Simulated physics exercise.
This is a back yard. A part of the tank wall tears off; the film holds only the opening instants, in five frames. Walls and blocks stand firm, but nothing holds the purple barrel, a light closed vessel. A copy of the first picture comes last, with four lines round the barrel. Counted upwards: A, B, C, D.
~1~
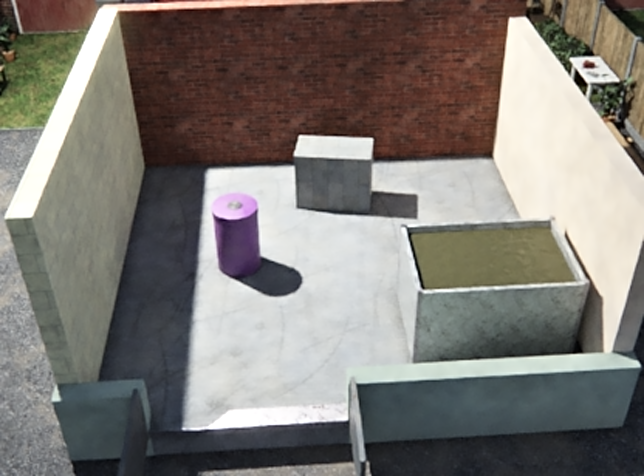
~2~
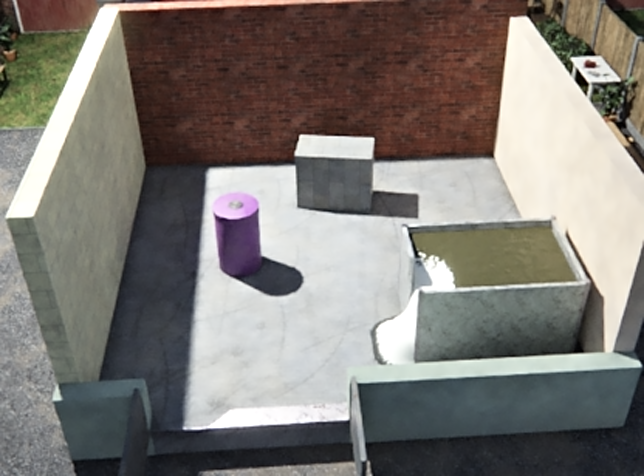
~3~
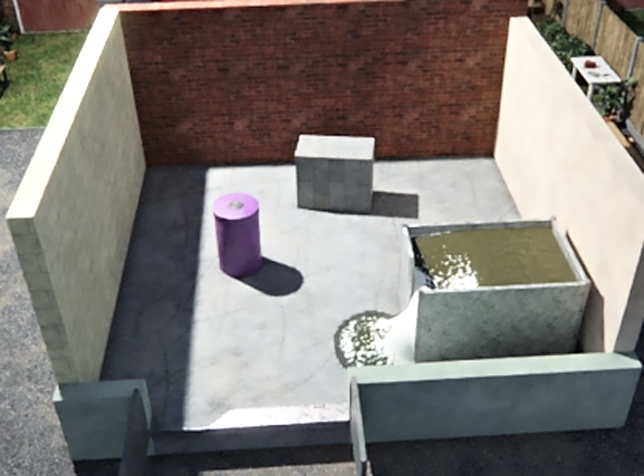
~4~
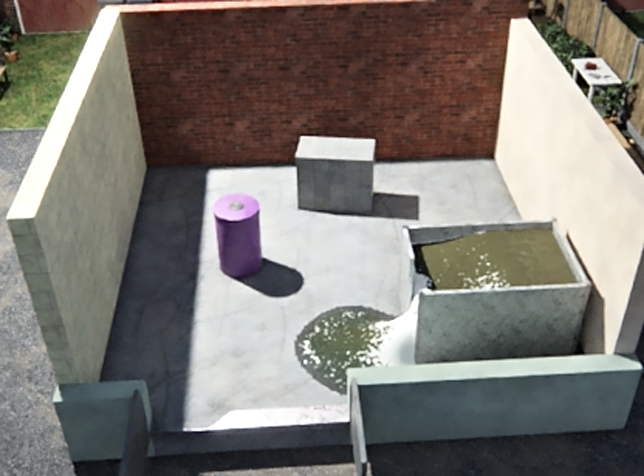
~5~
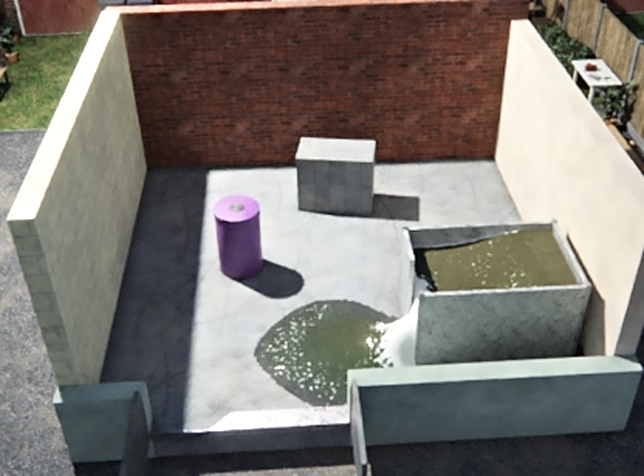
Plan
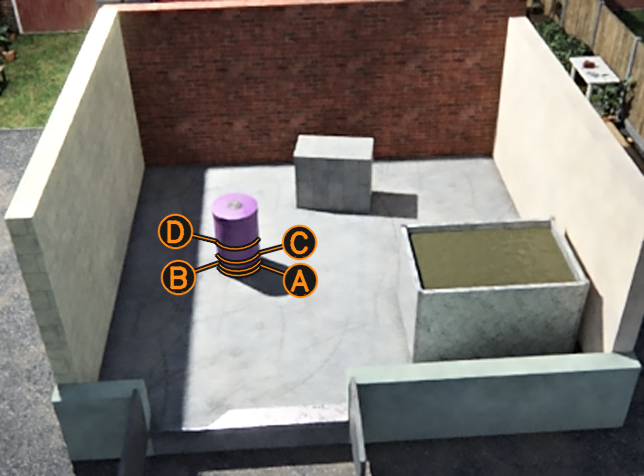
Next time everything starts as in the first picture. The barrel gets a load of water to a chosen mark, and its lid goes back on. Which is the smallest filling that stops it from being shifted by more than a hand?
Level B just does it.
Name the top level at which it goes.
That would be A.
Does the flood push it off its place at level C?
No, that is safe.
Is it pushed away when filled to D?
No.
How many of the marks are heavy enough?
Three.
On the marked copy, A at (239, 275); B at (238, 271); C at (238, 262); D at (236, 248); from the bottom up A, B, C, D.
Choosing A, it is pushed about its own width away.
Choosing B, it does not move.
Choosing C, it does not move.
Choosing D, it does not move.
